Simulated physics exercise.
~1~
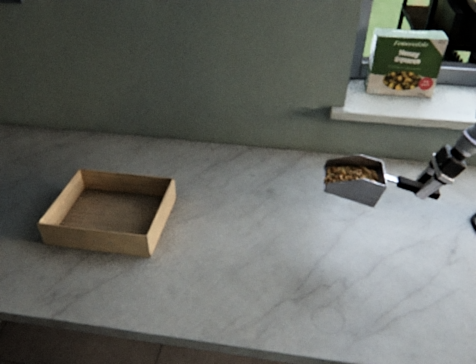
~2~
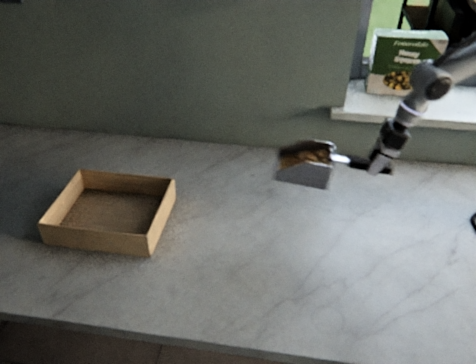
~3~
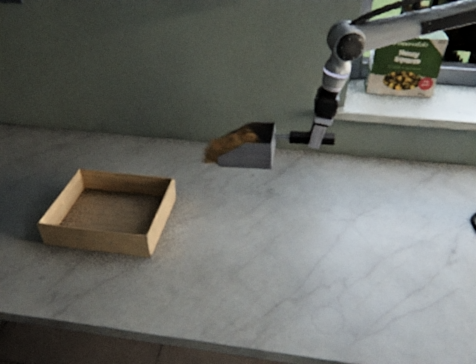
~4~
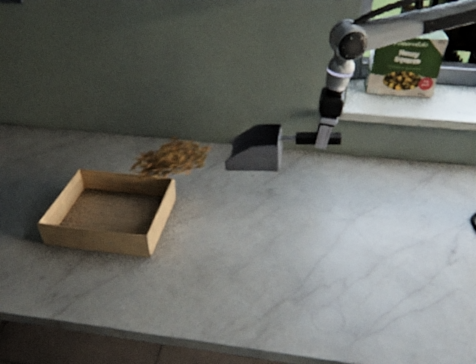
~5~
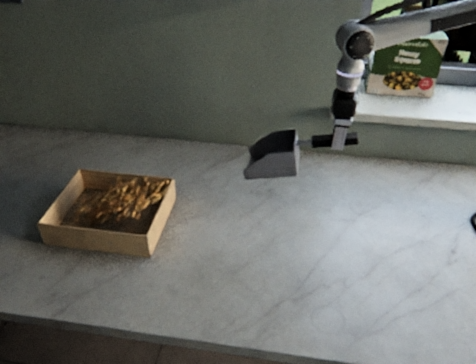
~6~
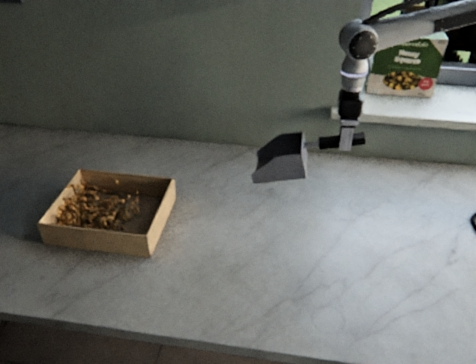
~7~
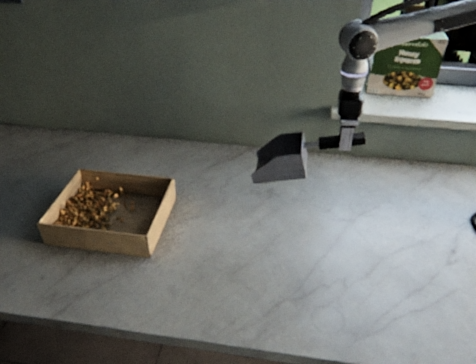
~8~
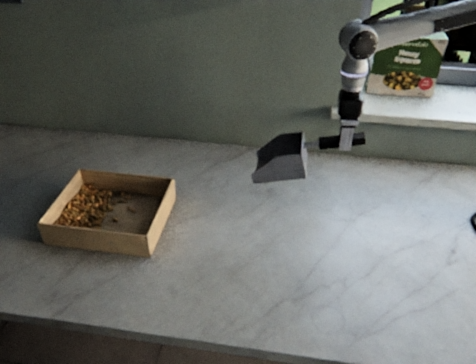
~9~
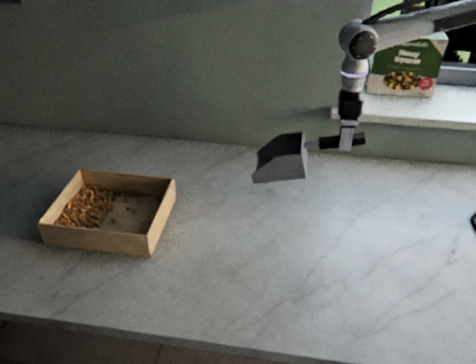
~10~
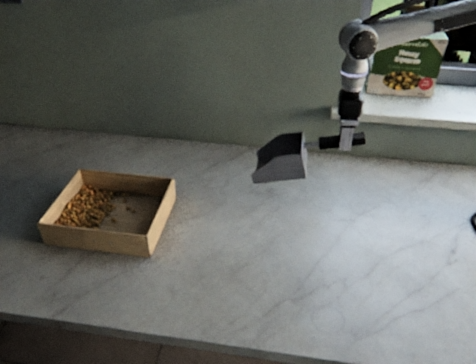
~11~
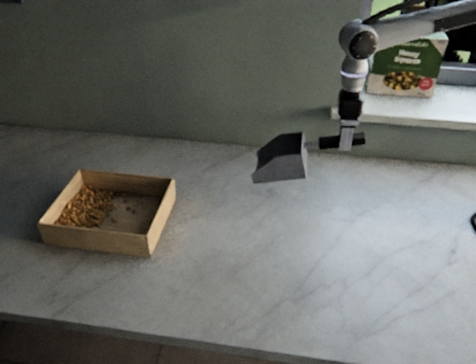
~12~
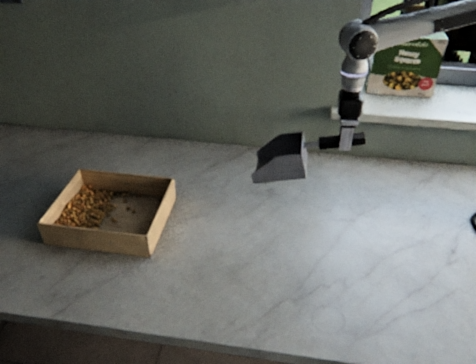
A robot arm holding a grey metal scoop full of small tan pieces, like dried chickpeas, reaches over a pale marble-look table, seen from above at an angle. An open cardboard-coloured box sits at the left, and a green and white food packet stands on the windowsill at upper right, against a grey-green wall. The arm swings the scoop quickly left, then stops short and draws back a little, tipping it. The load flies out in a loose clump and drops into the box. The pieces scatter, slide and settle along its left side, while the empty scoop hangs still.
